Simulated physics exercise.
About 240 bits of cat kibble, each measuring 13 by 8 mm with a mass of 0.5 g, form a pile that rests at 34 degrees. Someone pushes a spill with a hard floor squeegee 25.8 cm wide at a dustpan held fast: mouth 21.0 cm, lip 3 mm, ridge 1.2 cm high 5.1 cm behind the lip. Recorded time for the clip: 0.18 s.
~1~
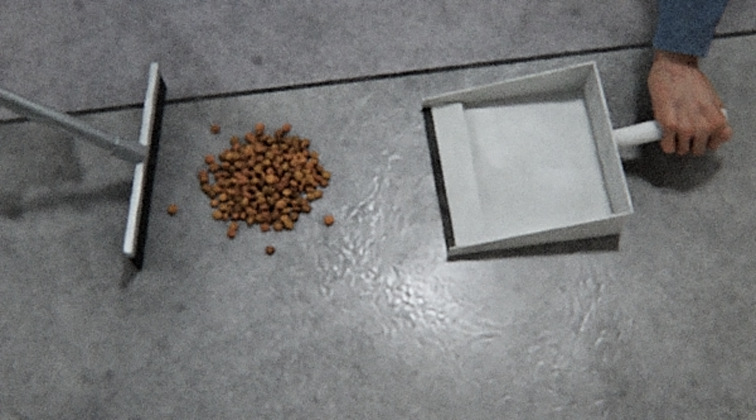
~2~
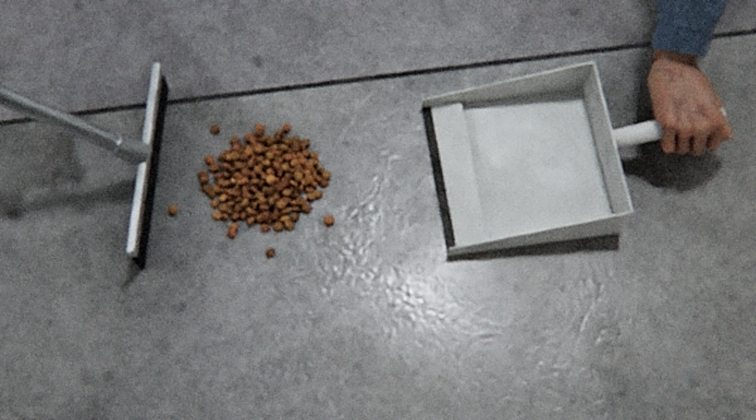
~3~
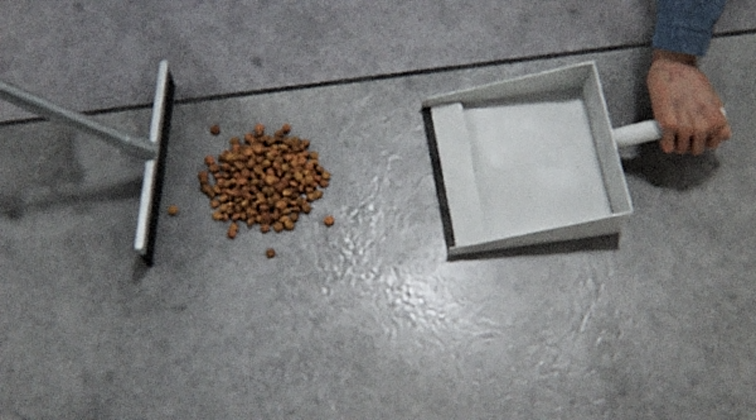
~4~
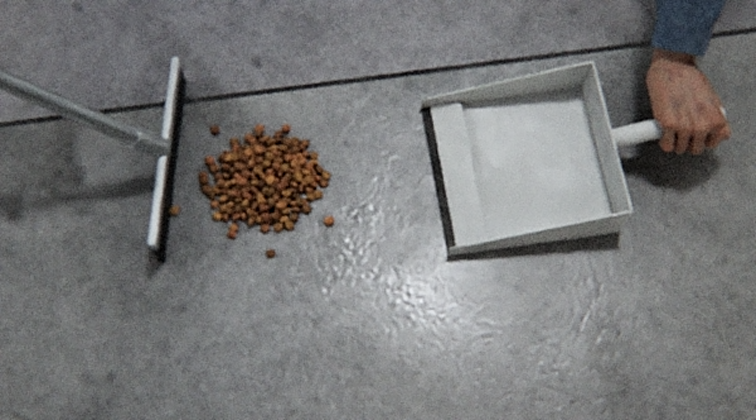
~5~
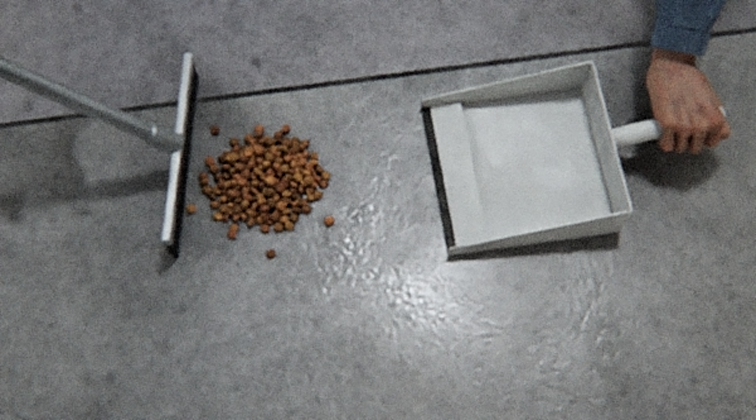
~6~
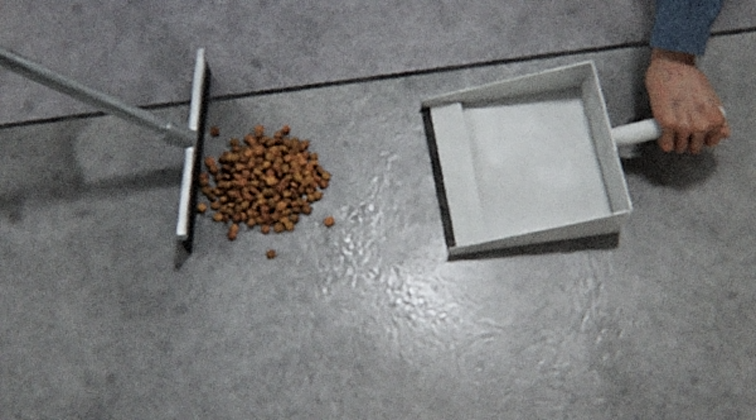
A hand in a blue sleeve grips the white handle of a pale dustpan at the right, seen from above on a grey floor crossed by a dark seam. A heap of brown kibble lies left of the pan, with a long-handled squeegee upright beyond it. The squeegee slides slowly rightward to the heap's left edge, nudging a stray piece, while the pan, hand and camera stay still.
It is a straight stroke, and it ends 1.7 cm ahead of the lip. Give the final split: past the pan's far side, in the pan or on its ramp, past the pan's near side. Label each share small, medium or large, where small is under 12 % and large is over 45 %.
Far side: Medium. Pan: Small. Near side: Small.
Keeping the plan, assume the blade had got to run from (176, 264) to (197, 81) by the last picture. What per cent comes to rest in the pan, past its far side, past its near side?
The pan gets 35, the far side 5 and the near side 20.
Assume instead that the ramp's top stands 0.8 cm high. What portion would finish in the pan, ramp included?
Estimate: About 5 in a hundred.
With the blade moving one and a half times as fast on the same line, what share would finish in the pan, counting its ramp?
Then roughly 5 per cent.
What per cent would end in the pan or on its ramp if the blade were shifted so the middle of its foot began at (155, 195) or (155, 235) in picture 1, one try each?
I'd put it near 10 per cent for the first and near 15 per cent for the second.
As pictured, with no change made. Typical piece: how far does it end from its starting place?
Roughly 18 cm.
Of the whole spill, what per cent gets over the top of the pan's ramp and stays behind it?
About 0 per cent.
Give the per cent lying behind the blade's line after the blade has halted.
Around 25 per cent.
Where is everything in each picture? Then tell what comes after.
In the first frame, blade from (130, 253) to (156, 70), moved 0.0 cm, 0 of the pieces shifted so far; middle of the pieces at (263, 176); pan at (533, 167).
In the second frame, blade from (133, 252) to (158, 70), moved 0.3 cm, 0 of the pieces shifted so far; middle of the pieces at (263, 176).
In the third frame, blade from (141, 250) to (165, 68), moved 1.3 cm, 0 of the pieces shifted so far; middle of the pieces at (263, 176).
In the fourth frame, blade from (154, 245) to (177, 64), moved 2.9 cm, 0 of the pieces shifted so far; middle of the pieces at (263, 177).
In the fifth frame, blade from (168, 241) to (189, 60), moved 4.7 cm, 1 of the pieces shifted so far; middle of the pieces at (263, 177).
In the sixth frame, blade from (182, 236) to (202, 56), moved 6.5 cm, 1 of the pieces shifted so far; middle of the pieces at (263, 177); pan at (532, 166).
Then, 0.28 s after the last picture, middle of the blade 17 cm from the lip; 0 % over the lip, far side 5 %, near side 0 %.
Then, 0.46 s after the last picture, middle of the blade 9 cm from the lip; 0 % over the lip, far side 15 %, near side 0 %.
Then, 0.76 s after the last picture, middle of the blade 4 cm from the lip; 5 % over the lip, far side 25 %, near side 0 %.
In the end, far side 25 %, pan 5 %, near side 0 %, in front of the lip or behind the blade 75 %.
